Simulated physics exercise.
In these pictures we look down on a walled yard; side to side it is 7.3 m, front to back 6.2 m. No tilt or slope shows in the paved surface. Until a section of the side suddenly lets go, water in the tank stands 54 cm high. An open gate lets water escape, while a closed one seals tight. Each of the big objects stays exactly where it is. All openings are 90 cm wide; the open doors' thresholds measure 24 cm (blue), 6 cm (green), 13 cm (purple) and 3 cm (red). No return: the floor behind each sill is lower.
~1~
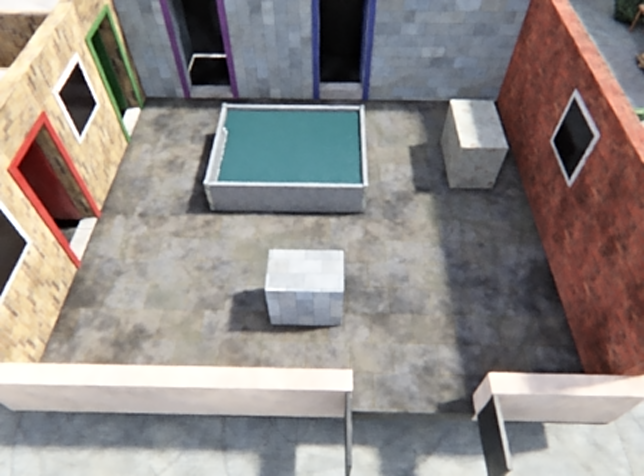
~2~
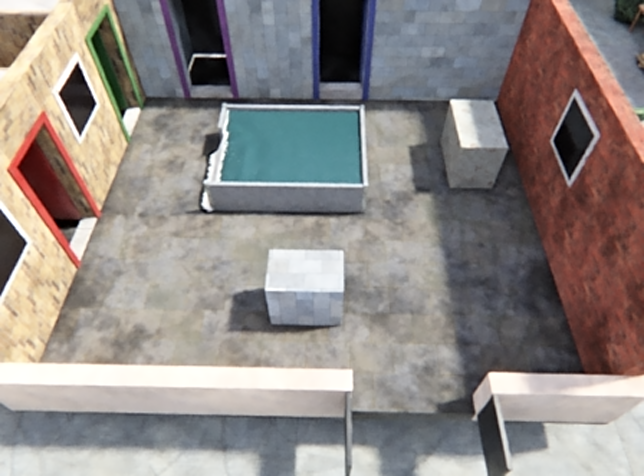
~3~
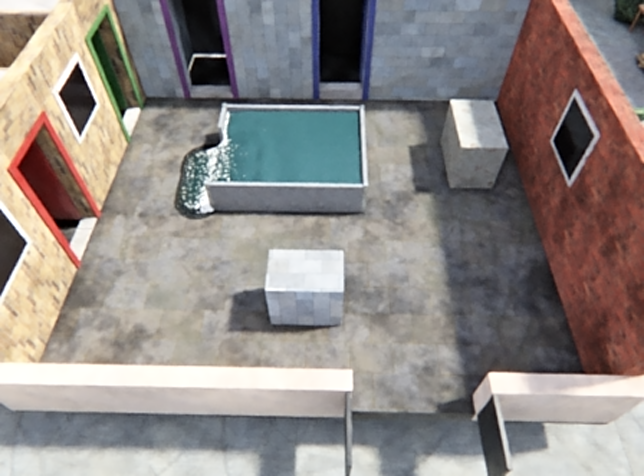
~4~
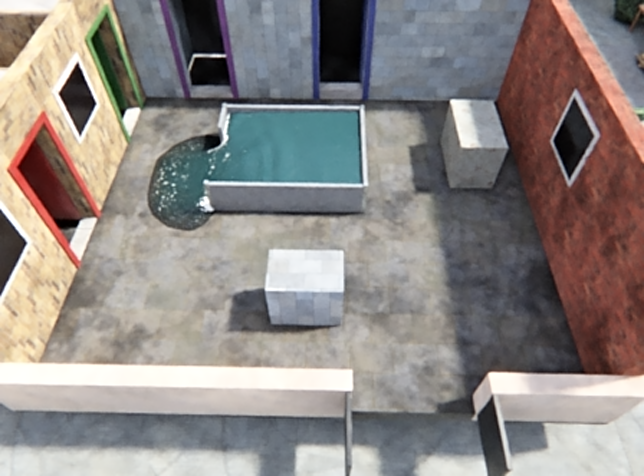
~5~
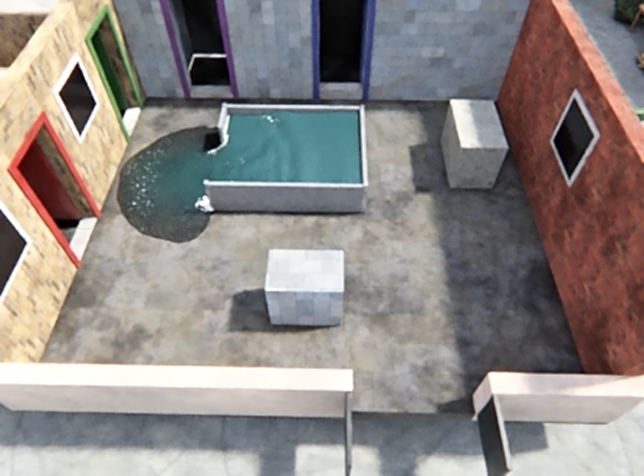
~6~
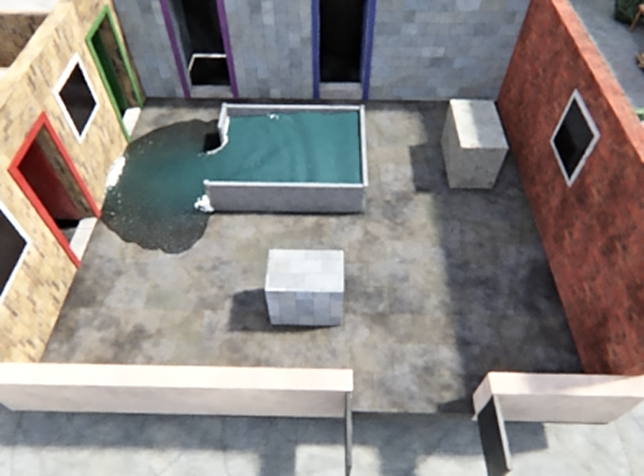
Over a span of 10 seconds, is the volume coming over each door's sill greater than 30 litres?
Within 10 seconds: At the blue door, not greater; at the green door, greater; at the purple door, not greater; at the red door, greater.
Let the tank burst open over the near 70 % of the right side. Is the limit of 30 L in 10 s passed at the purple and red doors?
Purple short, red short.
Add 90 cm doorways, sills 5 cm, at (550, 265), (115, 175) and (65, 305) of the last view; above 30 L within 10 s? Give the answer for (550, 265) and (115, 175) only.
Well, the first one ends up on the low side, the second one on the high side.
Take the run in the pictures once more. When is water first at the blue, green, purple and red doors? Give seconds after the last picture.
So blue at 3.0 s, green at 0.3 s, purple at 1.3 s, and red at 0.2 s.
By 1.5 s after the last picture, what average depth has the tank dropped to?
I'd put the average depth near 30 cm.
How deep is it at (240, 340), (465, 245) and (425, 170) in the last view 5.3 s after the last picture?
Reading - approx. 5 / 0 / 0 cm.
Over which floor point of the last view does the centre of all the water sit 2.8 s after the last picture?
Around (213, 187).
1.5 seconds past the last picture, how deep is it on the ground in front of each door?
Depths: Blue door 0 cm, green door 13 cm, purple door 4 cm, red door 17 cm.
Then, 0.7 s after the last picture water covers 15 % of the floor and is deepest (36 cm) near (121, 187); blue door not reached, green door 13 cm at the sill, 2 L in, purple door not reached, red door 15 cm at the sill, 8 L in.
Then, 1.5 s after the last picture water covers 20 % of the floor and is deepest (34 cm) near (121, 187); blue door not reached, green door 13 cm at the sill, 19 L in, purple door 4 cm at the sill, 0 L in, red door 17 cm at the sill, 68 L in.
Then, 2.8 s after the last picture water covers 35 % of the floor and is deepest (28 cm) near (36, 372); blue door not reached, green door 12 cm at the sill, 49 L in, purple door 13 cm at the sill, 0 L in, red door 13 cm at the sill, 158 L in.
Then, 5.3 s after the last picture water covers 65 % of the floor and is deepest (15 cm) near (121, 187); blue door 5 cm at the sill, 0 L in, green door 12 cm at the sill, 100 L in, purple door 9 cm at the sill, 2 L in, red door 9 cm at the sill, 228 L in.
Then, 9.3 s after the last picture water covers 90 % of the floor and is deepest (10 cm) near (465, 104); blue door 5 cm at the sill, 0 L in, green door 8 cm at the sill, 130 L in, purple door 6 cm at the sill, 2 L in, red door 6 cm at the sill, 276 L in.
